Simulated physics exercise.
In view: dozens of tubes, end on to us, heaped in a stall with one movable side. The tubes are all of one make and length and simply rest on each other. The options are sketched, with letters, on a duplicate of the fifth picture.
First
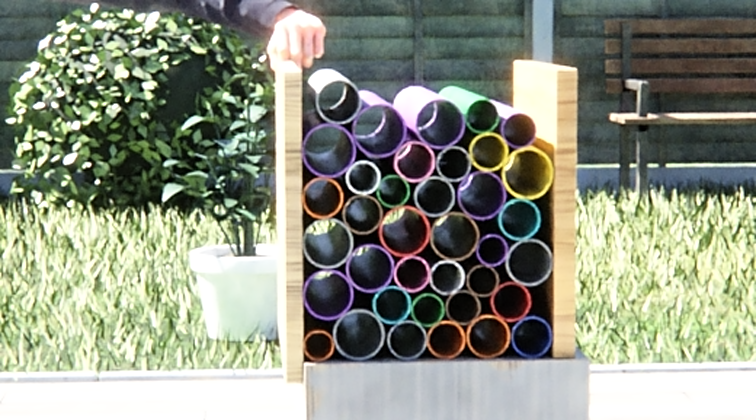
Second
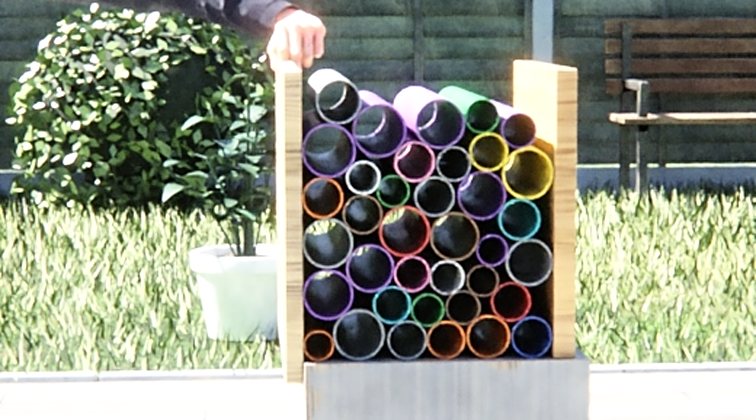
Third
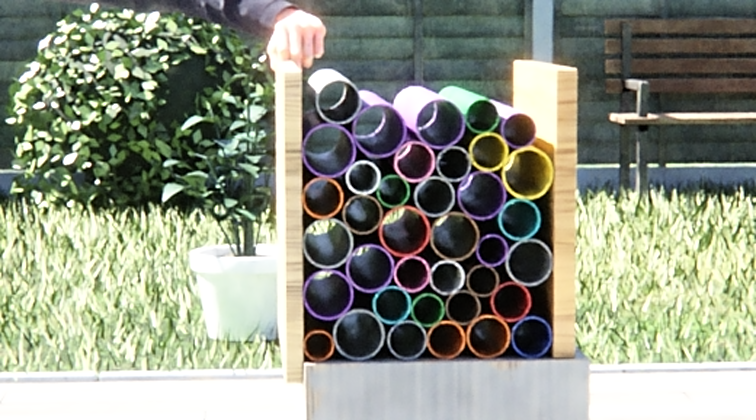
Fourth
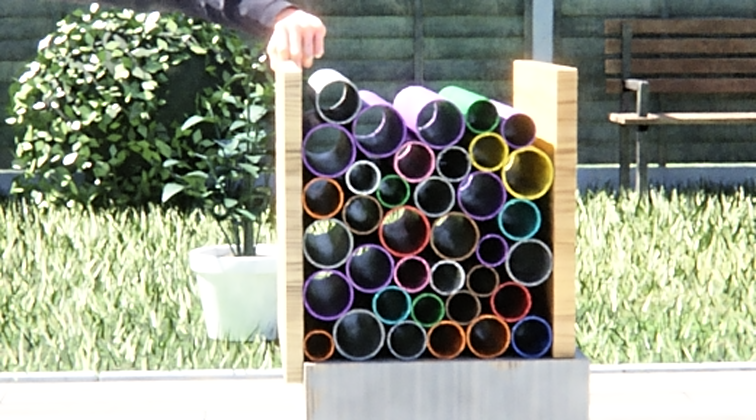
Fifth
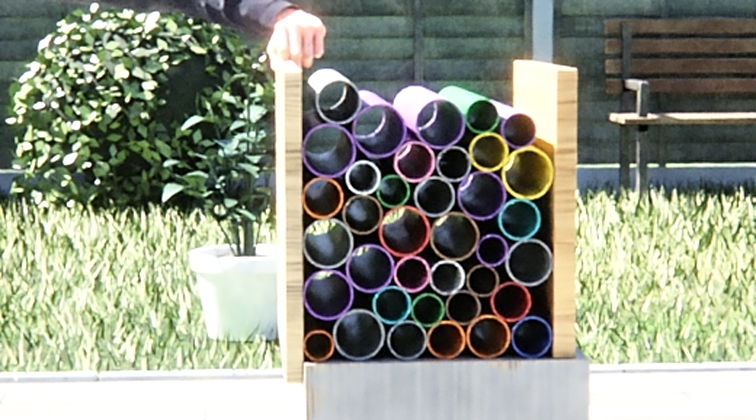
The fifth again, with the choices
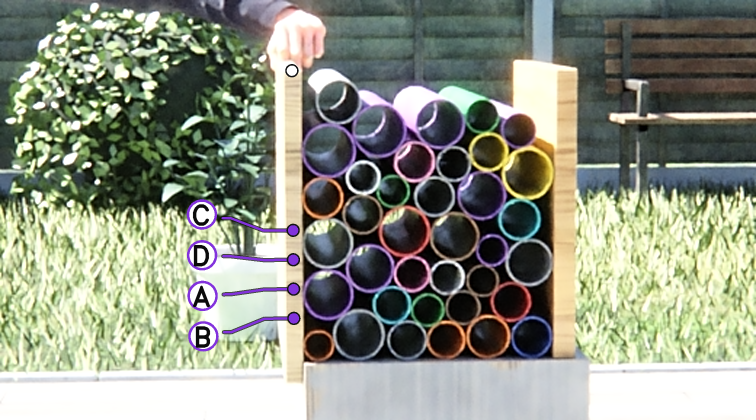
A hand rests on the left wooden board beside stacked colourful tubes, and nothing visibly moves.
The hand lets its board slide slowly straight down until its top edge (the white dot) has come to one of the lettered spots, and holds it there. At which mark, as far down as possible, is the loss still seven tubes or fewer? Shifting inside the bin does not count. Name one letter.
Slide it to D.
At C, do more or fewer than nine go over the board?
Fewer than nine.
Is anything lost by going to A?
At A: Yes.
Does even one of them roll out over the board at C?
Yes.
On the marked copy, A at (293, 289); B at (294, 319); C at (293, 230); D at (293, 260); the white dot at (292, 70).
Following D. Soon after the start, top of the board (302, 152).
Later, top of the board (302, 243).
In the end, top of the board (303, 259), five out over the board.
As for the rest, A more than seven out over the board; B more than seven out over the board; C five out over the board.
